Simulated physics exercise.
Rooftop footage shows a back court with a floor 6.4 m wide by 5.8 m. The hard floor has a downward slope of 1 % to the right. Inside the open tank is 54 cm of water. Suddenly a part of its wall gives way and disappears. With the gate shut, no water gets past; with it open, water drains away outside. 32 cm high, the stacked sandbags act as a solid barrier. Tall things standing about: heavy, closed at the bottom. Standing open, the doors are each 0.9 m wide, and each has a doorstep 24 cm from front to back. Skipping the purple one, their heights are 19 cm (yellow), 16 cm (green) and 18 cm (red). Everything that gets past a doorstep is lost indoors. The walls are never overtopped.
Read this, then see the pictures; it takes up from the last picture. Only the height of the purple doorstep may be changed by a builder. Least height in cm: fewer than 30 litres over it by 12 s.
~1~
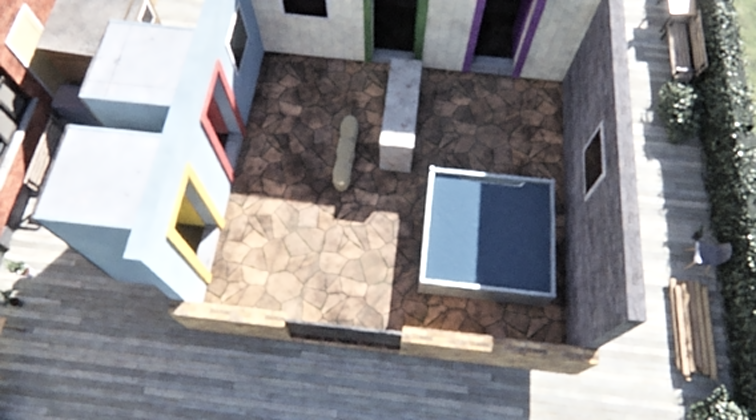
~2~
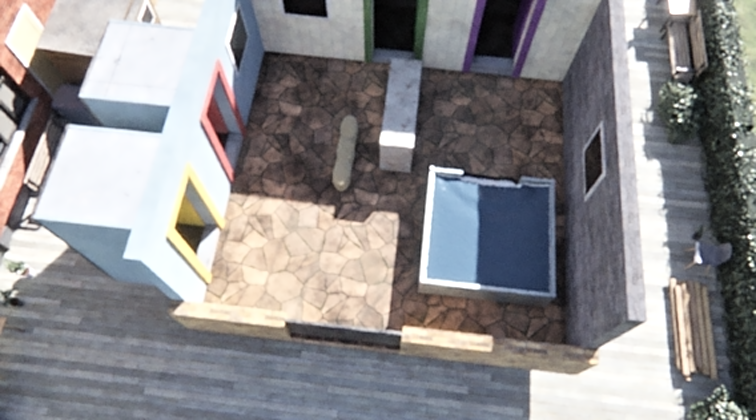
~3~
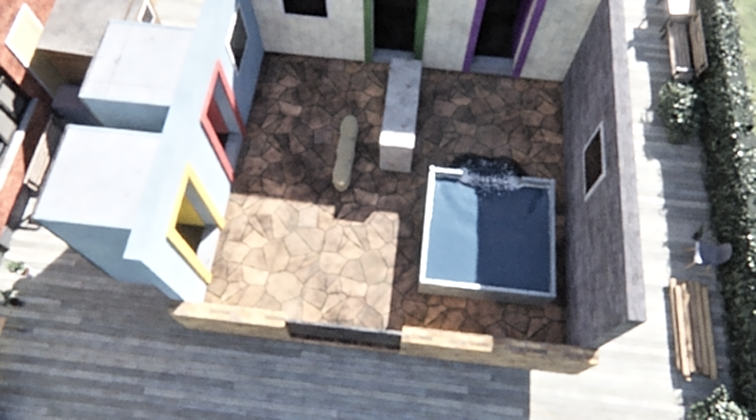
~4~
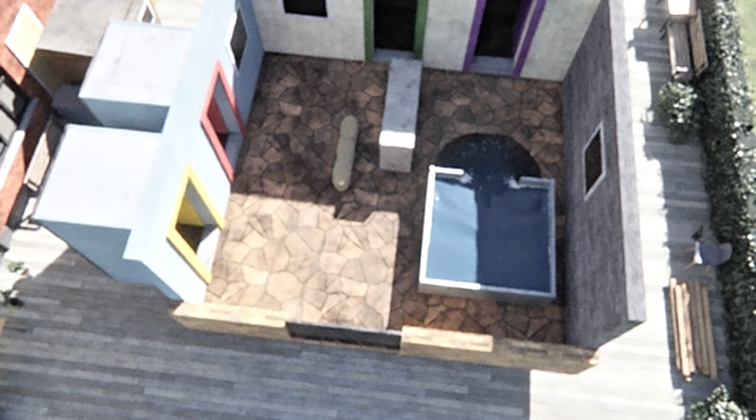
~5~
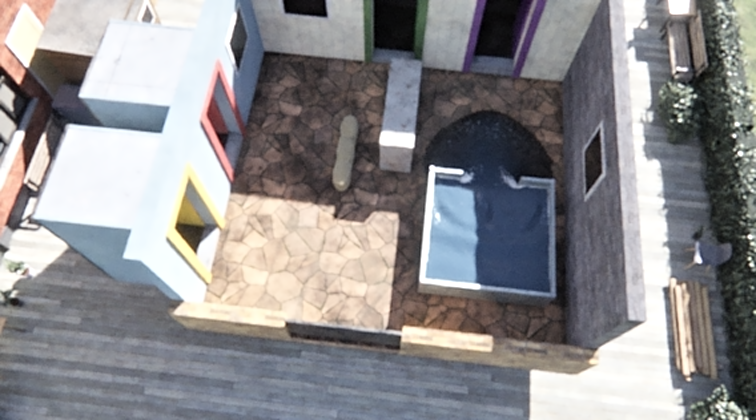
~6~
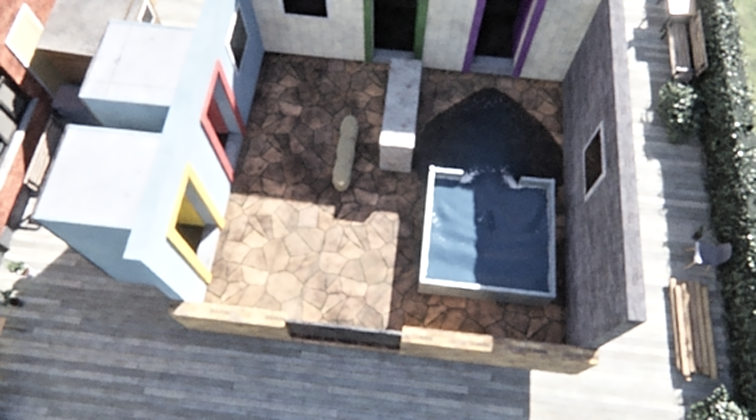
Approx. 21 cm.
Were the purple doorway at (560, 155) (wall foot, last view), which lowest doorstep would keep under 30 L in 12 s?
Roughly 12.5 cm.
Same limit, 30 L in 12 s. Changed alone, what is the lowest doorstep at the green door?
The green door needs around 7.5 cm.
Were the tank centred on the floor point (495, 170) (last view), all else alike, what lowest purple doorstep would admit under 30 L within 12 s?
33 cm or thereabouts.
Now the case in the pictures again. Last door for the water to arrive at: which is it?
Door: Yellow.
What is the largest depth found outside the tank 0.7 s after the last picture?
It gets to close to 28 centimetres there.
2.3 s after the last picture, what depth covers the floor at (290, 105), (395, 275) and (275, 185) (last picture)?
In that order: 0, 0 and 0 cm.
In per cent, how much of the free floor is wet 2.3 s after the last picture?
Approximately 35 %.
Then, 0.7 s after the last picture water covers 25 % of the floor, deepest (28 cm) near (486, 180); 27 cm at the purple door, 0 litres in over its 26 cm doorstep.
Then, 2.3 s after the last picture water covers 35 % of the floor, deepest (26 cm) near (482, 81); 26 cm at the purple door, 1 litre in over its 26 cm doorstep.
Then, 11.3 s after the last picture water covers 95 % of the floor, deepest (12 cm) near (559, 89); 11 cm at the purple door, 3 litres in over its 26 cm doorstep.
At the purple door as built, the water peaked near 28 cm, 1.9 s after the last picture.
Run again over the same 12 s with other heights there, 51 litres in over 19 cm, 3 litres over 26 cm. The limit of 30 litres is kept from about 21 cm up.
